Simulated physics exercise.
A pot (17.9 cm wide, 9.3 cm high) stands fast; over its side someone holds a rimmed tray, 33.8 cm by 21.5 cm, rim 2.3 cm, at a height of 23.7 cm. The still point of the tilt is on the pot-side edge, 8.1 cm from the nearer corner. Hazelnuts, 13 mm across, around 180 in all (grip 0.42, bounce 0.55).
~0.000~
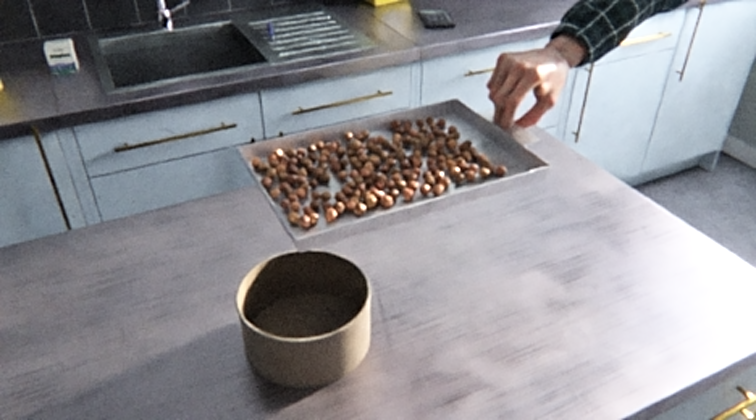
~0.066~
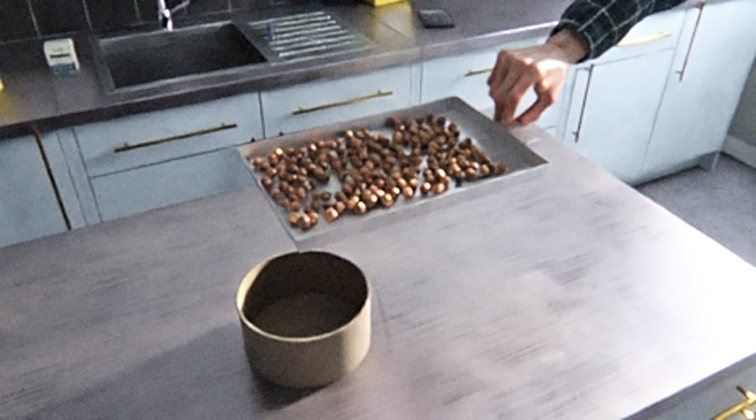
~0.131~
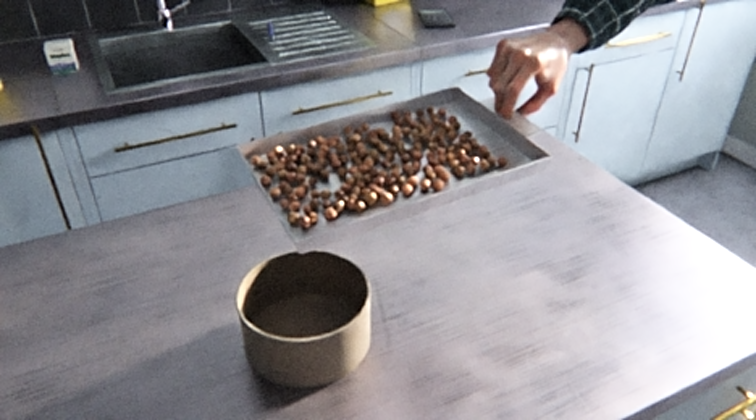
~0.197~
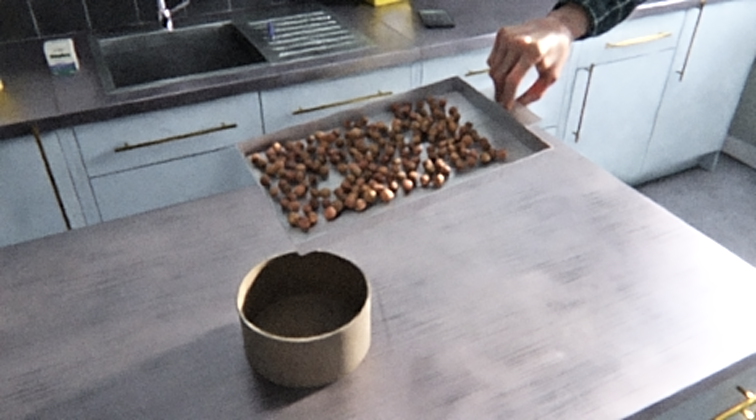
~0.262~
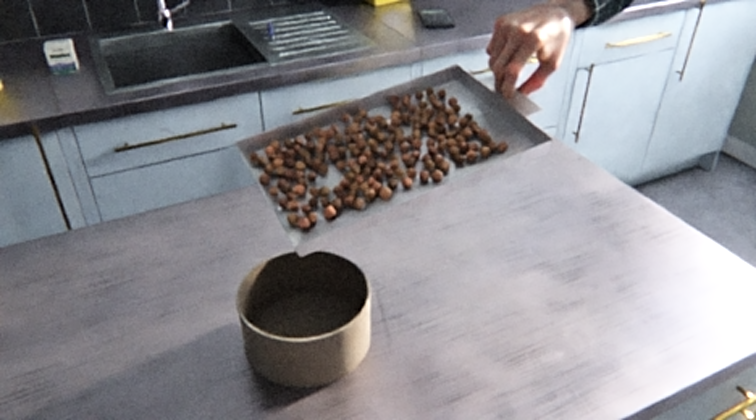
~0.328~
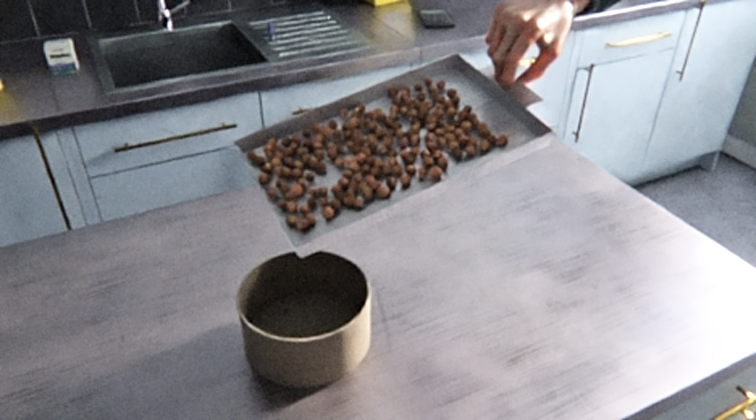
A hand raising the far right corner of a metal tray of brown nuts, slowly tilting it beside a round pot.
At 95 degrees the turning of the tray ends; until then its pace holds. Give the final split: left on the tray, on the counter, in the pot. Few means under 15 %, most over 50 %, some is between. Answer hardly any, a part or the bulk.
Tray hardly any, counter the bulk, pot hardly any.
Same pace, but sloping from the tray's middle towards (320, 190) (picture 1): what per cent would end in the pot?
Some 5 per cent.
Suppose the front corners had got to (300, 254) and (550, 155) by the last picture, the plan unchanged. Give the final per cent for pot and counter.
Pot 25, counter 75.
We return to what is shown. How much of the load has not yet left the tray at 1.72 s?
Some 100 per cent of the load.
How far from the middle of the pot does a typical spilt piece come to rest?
About 22 cm.
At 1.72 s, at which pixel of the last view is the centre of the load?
At about (303, 176).
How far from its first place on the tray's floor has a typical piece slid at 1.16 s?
About 8 cm.
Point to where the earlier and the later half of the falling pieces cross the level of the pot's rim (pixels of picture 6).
First near (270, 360), later near (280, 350).
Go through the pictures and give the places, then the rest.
Tray tilt 0 degrees, front corners at (299, 235) and (545, 165); middle of the pieces at (376, 165); pot at (304, 291), in the first frame.
Tray tilt 1 degrees, front corners at (298, 236) and (546, 162); middle of the pieces at (376, 163), in the second frame.
Tray tilt 3 degrees, front corners at (298, 238) and (547, 155), lowest corner left front; middle of the pieces at (376, 159), in the third frame.
Tray tilt 6 degrees, front corners at (298, 240) and (548, 147), lowest corner left front; middle of the pieces at (375, 154), in the fourth frame.
Tray tilt 9 degrees, front corners at (297, 242) and (548, 139), lowest corner left front; middle of the pieces at (374, 150), in the fifth frame.
Tray tilt 12 degrees, front corners at (297, 244) and (549, 131), lowest corner left front; middle of the pieces at (373, 146); pot at (304, 291). Its pace works out near 45 degrees a second, in the sixth frame.
Then, at 1.16 s, tilt 51 degrees; the tray holds 100 %, the pot 0 %.
After 1.72 s, tilt 76 degrees; the tray holds 100 %, the pot 0 %.
Then, at 2.34 s, tilt 95 degrees; the tray holds 0 %, the pot 5 %.
In the end, at 3.3 s, tray 0 %, counter 95 %, pot 5 %.
